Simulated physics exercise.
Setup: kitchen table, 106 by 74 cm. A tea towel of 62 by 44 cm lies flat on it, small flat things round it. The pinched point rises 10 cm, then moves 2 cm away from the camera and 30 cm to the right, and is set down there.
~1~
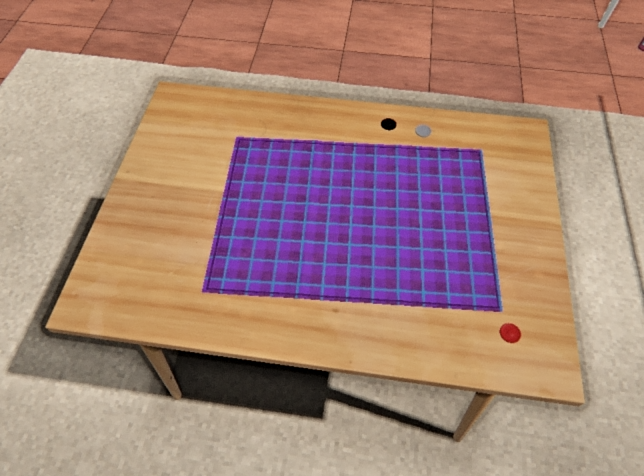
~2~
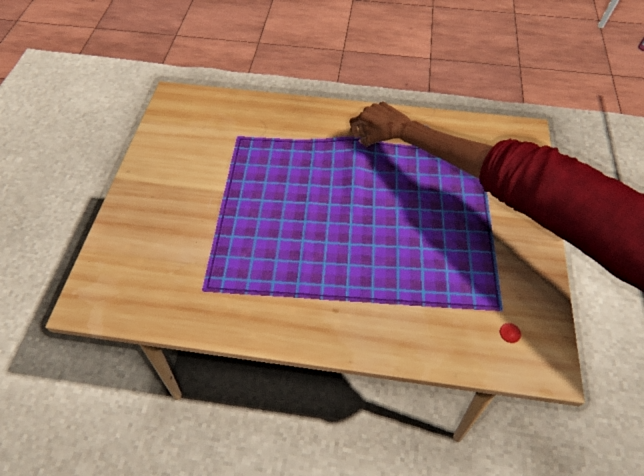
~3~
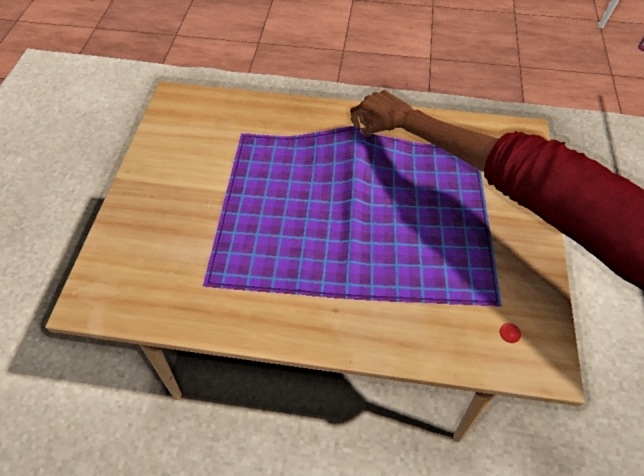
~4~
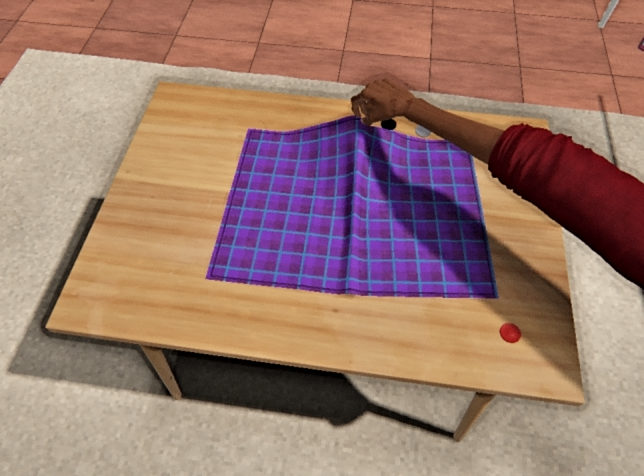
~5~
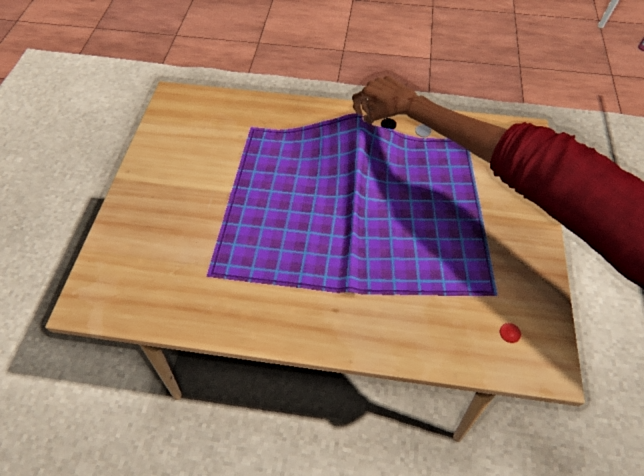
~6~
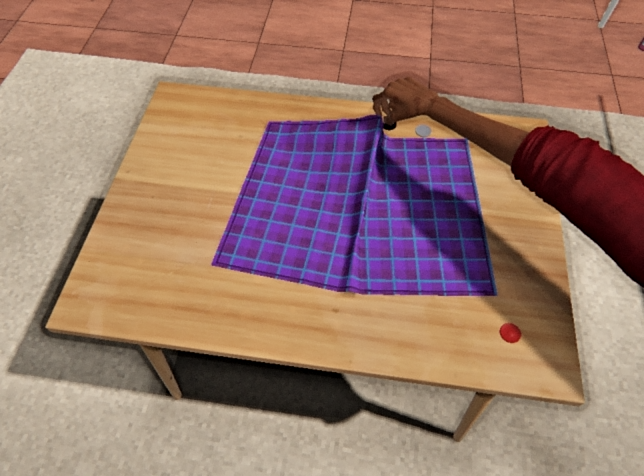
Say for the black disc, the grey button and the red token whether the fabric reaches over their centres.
The black disc vanishes under it, the grey button gets covered, the red token still shows.
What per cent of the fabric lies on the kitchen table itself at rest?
I'd estimate close to 70 in a hundred.
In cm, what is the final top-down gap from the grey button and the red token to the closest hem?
Around 4 centimetres for the first one and around 9 centimetres for the second.
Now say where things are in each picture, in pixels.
Black disc (389, 124); grey button (423, 130); red token (511, 333); tea towel corners (202, 293) (237, 138) (481, 151) (502, 313); highest point 0 cm, lowest 0 cm, in the first frame.
Tea towel corners (202, 292) (238, 137); grip (358, 137); highest point 3 cm, lowest 0 cm, in the second frame.
Tea towel corners (203, 287) (242, 134); grip (359, 127); highest point 6 cm, lowest 0 cm, in the third frame.
Tea towel corners (206, 280) (249, 130); grip (360, 117); highest point 10 cm, lowest 0 cm, in the fourth frame.
Tea towel corners (207, 277) (251, 128); grip (362, 115); highest point 10 cm, lowest 0 cm, in the fifth frame.
Tea towel corners (212, 266) (269, 122) (467, 140) (497, 297); grip (381, 116); highest point 10 cm, lowest 0 cm, in the sixth frame.
Next, 70 % of it is down, spanning 53 by 53 cm, above black disc.
Then, 65 % of it is down, spanning 49 by 54 cm, above black disc, grey button.
After that, 65 % of it is down, spanning 49 by 54 cm, above black disc, grey button.
Later, 65 % of it is down, spanning 49 by 54 cm, above black disc, grey button.
At the end, 70 % of it is down, spanning 49 by 54 cm, above black disc, grey button.
